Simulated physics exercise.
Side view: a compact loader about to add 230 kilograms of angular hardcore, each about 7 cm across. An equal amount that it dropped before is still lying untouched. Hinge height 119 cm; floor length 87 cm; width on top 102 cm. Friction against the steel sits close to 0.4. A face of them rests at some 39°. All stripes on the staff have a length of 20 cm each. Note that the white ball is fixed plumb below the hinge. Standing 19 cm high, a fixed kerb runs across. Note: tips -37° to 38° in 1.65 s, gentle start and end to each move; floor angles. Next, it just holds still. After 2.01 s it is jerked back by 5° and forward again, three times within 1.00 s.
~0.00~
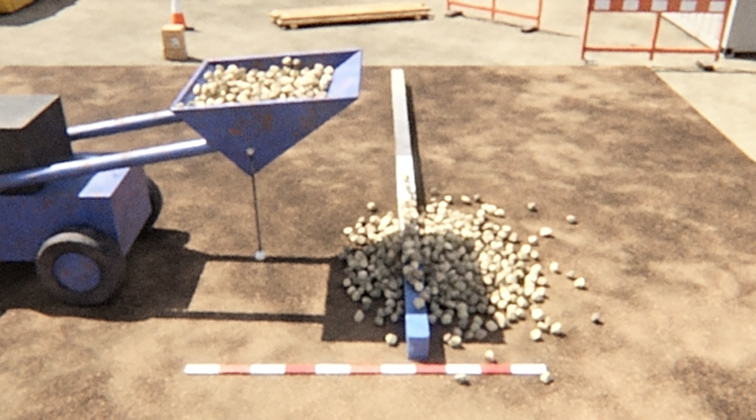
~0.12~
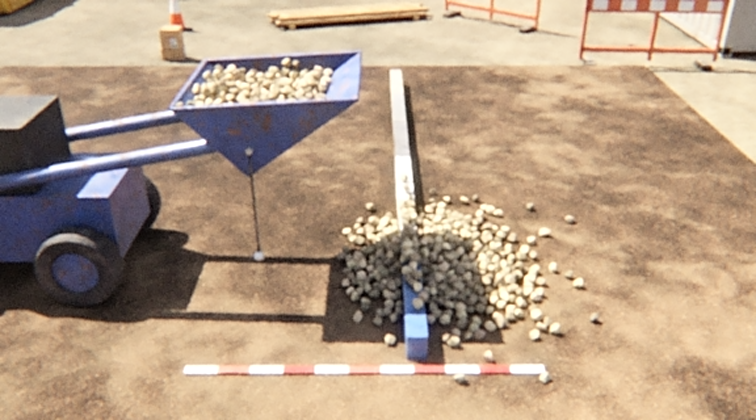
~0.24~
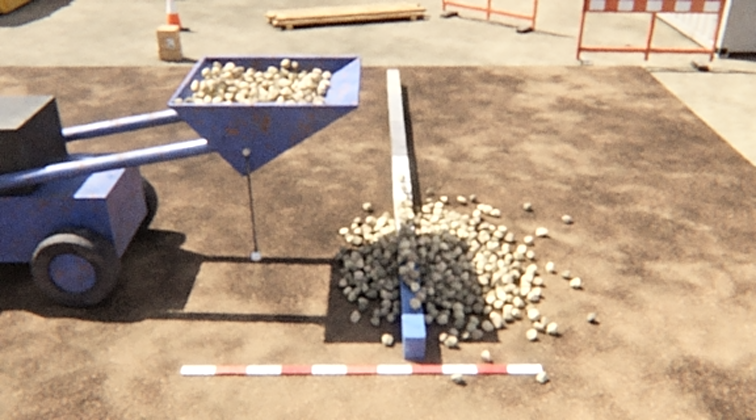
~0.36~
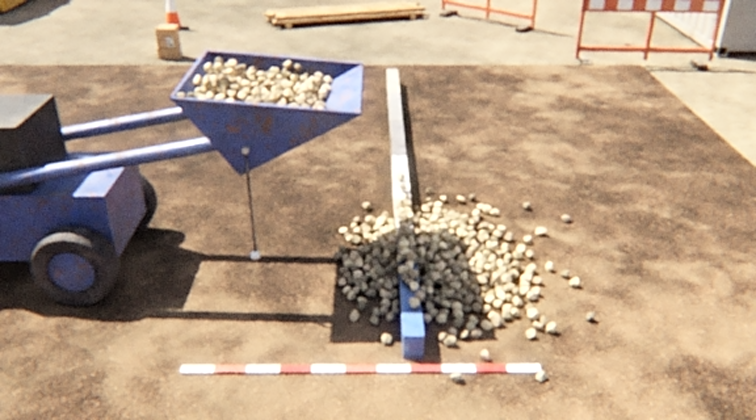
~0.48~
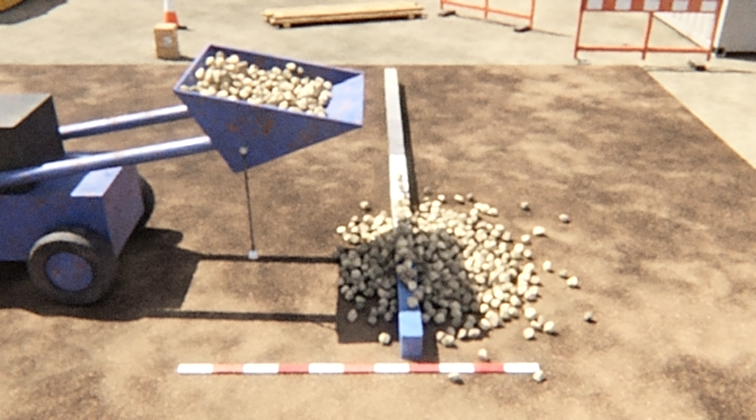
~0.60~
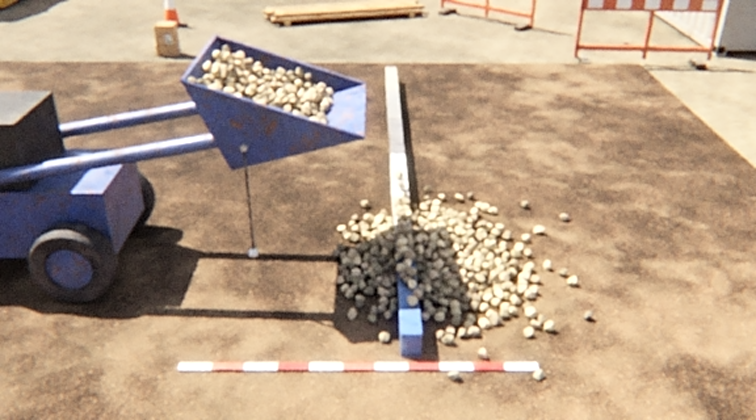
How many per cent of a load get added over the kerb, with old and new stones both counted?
11 %.
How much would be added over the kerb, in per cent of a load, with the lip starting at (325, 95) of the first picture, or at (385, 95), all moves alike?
First some 0, then 35 per cent.
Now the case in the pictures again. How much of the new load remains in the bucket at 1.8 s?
Roughly 60 per cent remains inside.
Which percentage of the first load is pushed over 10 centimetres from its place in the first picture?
Close to 0 per cent.
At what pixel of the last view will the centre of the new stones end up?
I'd say close to (372, 248).
After 1.2 s the floor is at 26°; in per cent of one load, 100 in the bucket, 29 on this side of the kerb, 71 over the kerb; the foremost stones are at (552, 250).
After 1.8 s the floor is at 38°; in per cent of one load, 58 in the bucket, 71 on this side of the kerb, 71 over the kerb; the foremost stones are at (552, 250).
After 3.5 s the floor is at 38°; in per cent of one load, 0 in the bucket, 118 on this side of the kerb, 82 over the kerb; the foremost stones are at (552, 250).
After 5.9 s the floor is at 38°; in per cent of one load, 0 in the bucket, 118 on this side of the kerb, 82 over the kerb; the foremost stones are at (552, 250). Net gain over the kerb, 11.
